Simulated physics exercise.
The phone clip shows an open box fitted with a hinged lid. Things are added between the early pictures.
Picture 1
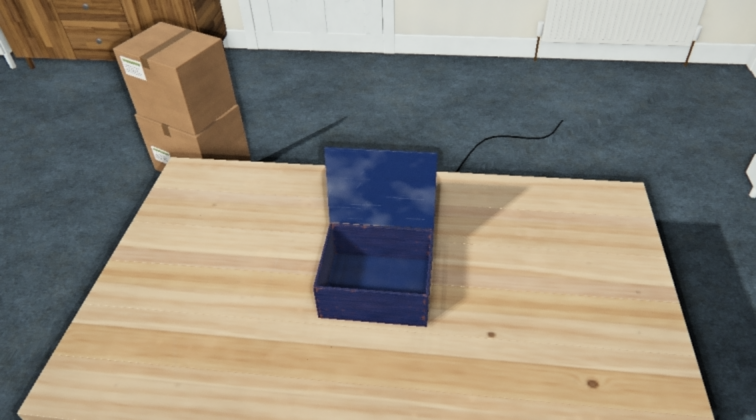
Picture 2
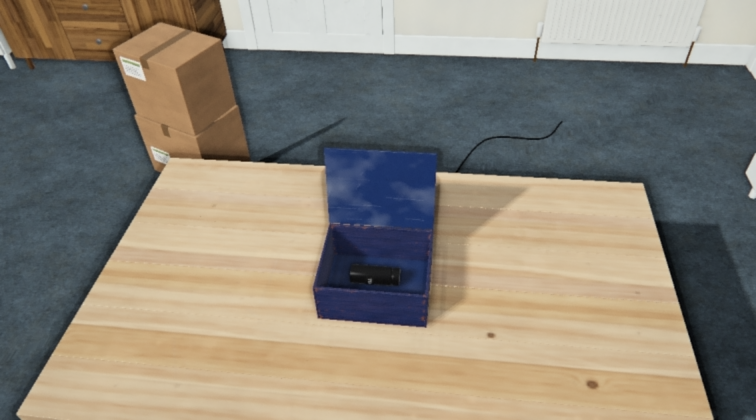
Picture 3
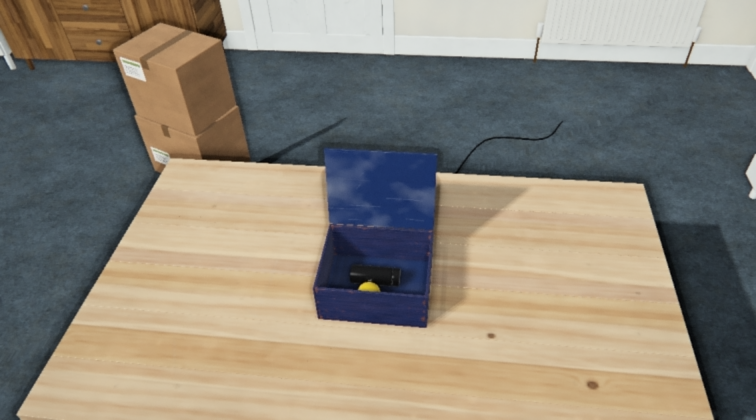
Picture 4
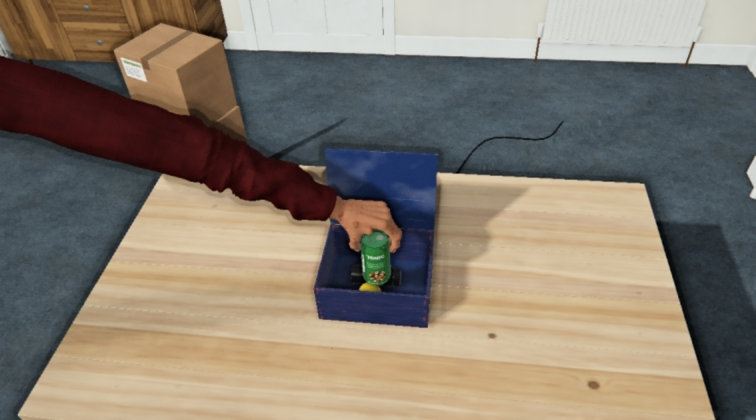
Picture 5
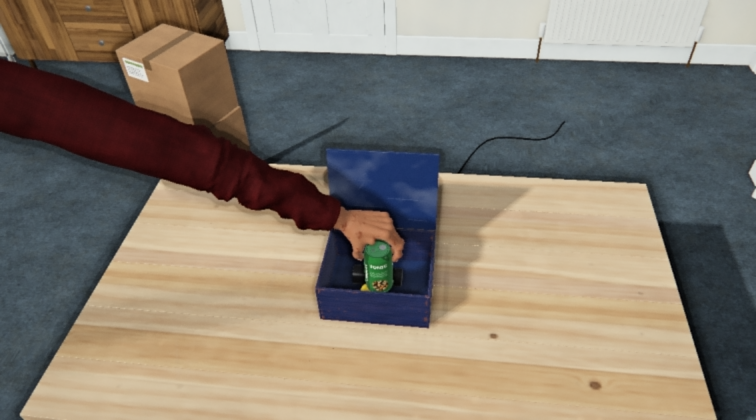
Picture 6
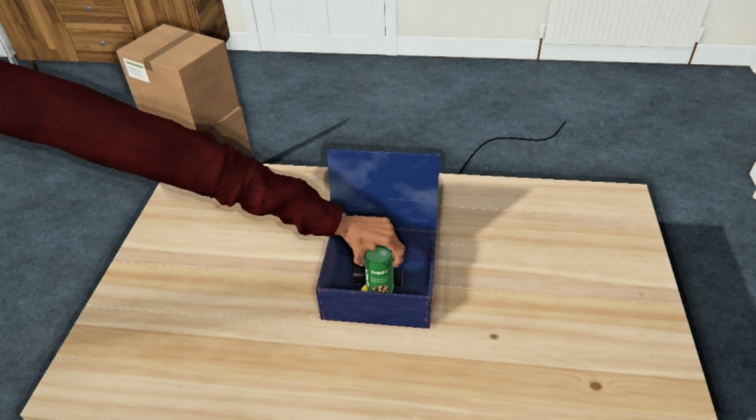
We see an open blue box on a wooden table, where a black cylindrical object appears inside, then a small yellow item; a hand reaches in from the left and lowers a green can into the box, still holding it.
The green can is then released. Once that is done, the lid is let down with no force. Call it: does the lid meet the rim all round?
Yes, the lid sits flat.
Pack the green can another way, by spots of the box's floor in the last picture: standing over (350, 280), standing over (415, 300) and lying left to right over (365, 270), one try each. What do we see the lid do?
The lid is kept raised the first time, is kept raised the second time and lowers completely the third time.
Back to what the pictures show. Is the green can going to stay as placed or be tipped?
It tips.
Then, 0.40 s after the last picture, green can on its side near (396, 293); yellow lemon rolled about its own width.
Then, 1.40 s after the last picture, lid 73° above the rim; green can on its side near (393, 298); yellow lemon rolled about its own width; black shaker rolled about its own width.
Then, 1.90 s after the last picture, lid 23° above the rim; green can on its side near (393, 299); yellow lemon rolled about its own width; black shaker rolled about its own width.
At rest, lid shut; tipped over in the box, green can; moved from the start, black shaker and yellow lemon. Seen from the same camera at the end, green can near (393, 299).
